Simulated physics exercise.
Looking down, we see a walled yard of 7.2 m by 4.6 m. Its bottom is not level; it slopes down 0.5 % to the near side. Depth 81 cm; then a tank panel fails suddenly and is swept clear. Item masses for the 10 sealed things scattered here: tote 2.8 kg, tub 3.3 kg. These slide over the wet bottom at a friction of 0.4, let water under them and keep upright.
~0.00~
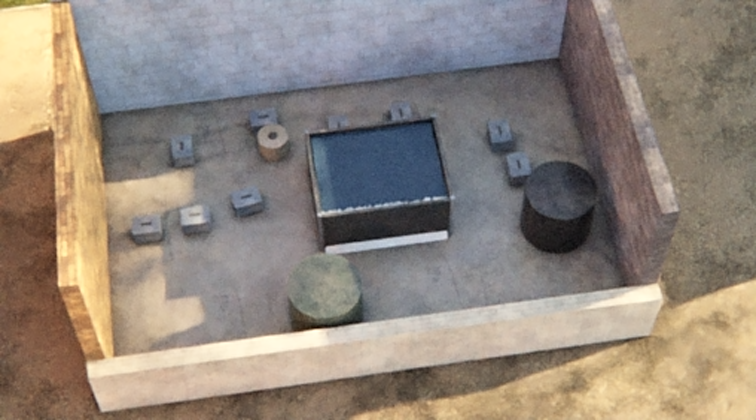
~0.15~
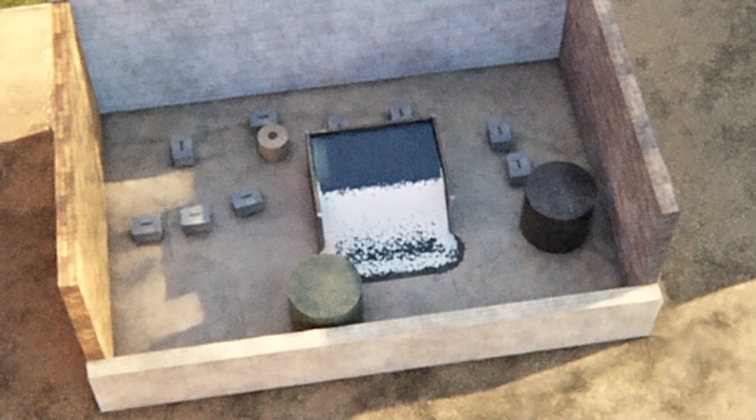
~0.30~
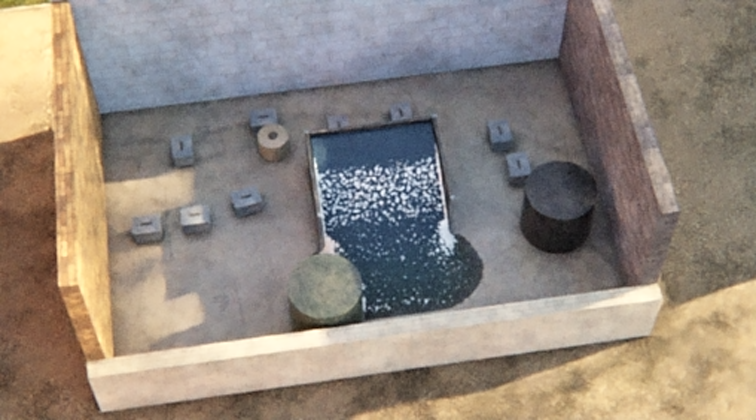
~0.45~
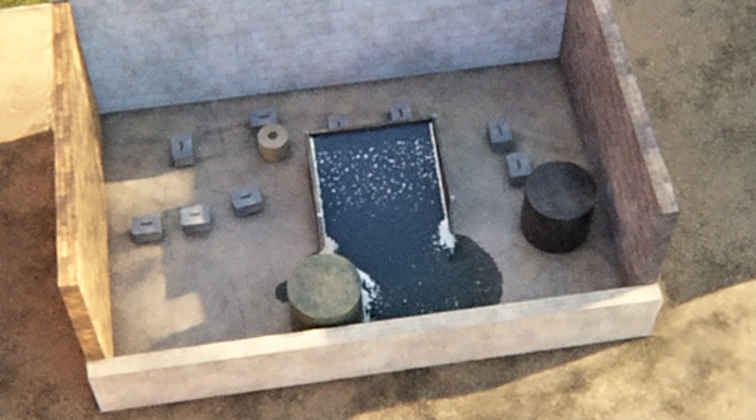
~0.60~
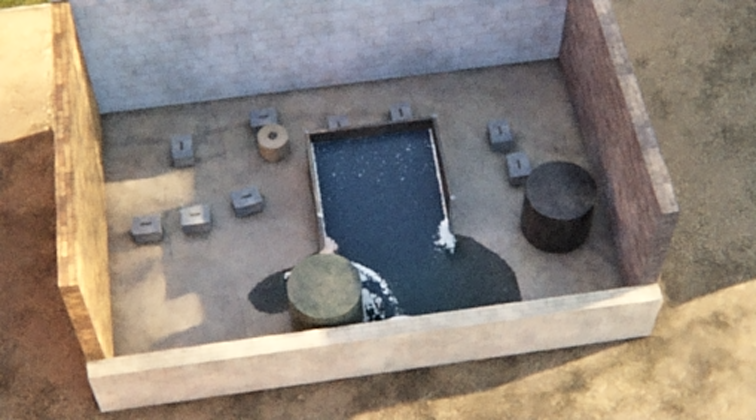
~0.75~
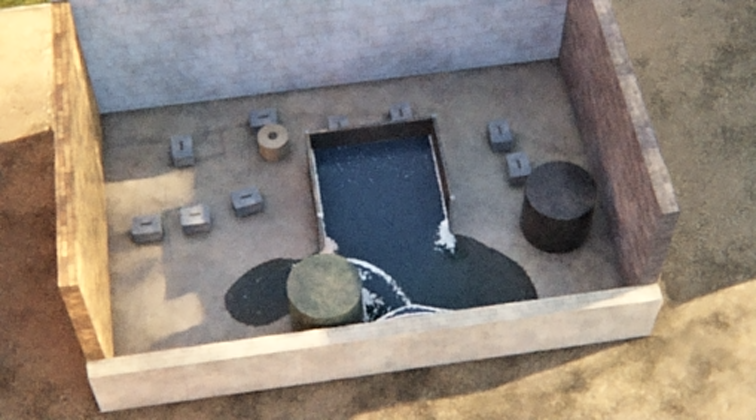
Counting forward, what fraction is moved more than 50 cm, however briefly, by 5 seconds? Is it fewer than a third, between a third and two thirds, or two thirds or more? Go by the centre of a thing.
Between a third and two thirds.
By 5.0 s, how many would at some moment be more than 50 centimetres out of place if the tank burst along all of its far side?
Then it comes to 10 of them.
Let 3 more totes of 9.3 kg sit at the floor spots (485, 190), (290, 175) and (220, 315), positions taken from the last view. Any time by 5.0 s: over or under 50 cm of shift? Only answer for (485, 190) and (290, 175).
First exceeds it, then falls shy.
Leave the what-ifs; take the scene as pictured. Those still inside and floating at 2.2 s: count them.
0.
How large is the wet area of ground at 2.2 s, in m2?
Close to 17 m2, I'd say.
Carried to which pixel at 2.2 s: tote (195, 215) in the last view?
Roughly at (176, 197).
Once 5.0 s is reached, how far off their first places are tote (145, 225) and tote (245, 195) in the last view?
In that order: 200 cm, 40 cm.
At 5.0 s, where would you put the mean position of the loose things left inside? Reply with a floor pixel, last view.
Mean floor pixel: About (284, 131).
After 1.1 s 0 of 10 are over 50 cm from their spots; 0 afloat.
After 2.2 s 0 of 10 are over 50 cm from their spots; 0 afloat.
After 3.5 s 4 of 10 are over 50 cm from their spots; 4 afloat.
After 5.0 s 4 of 10 are over 50 cm from their spots, and 4 have been at some point; 4 afloat.
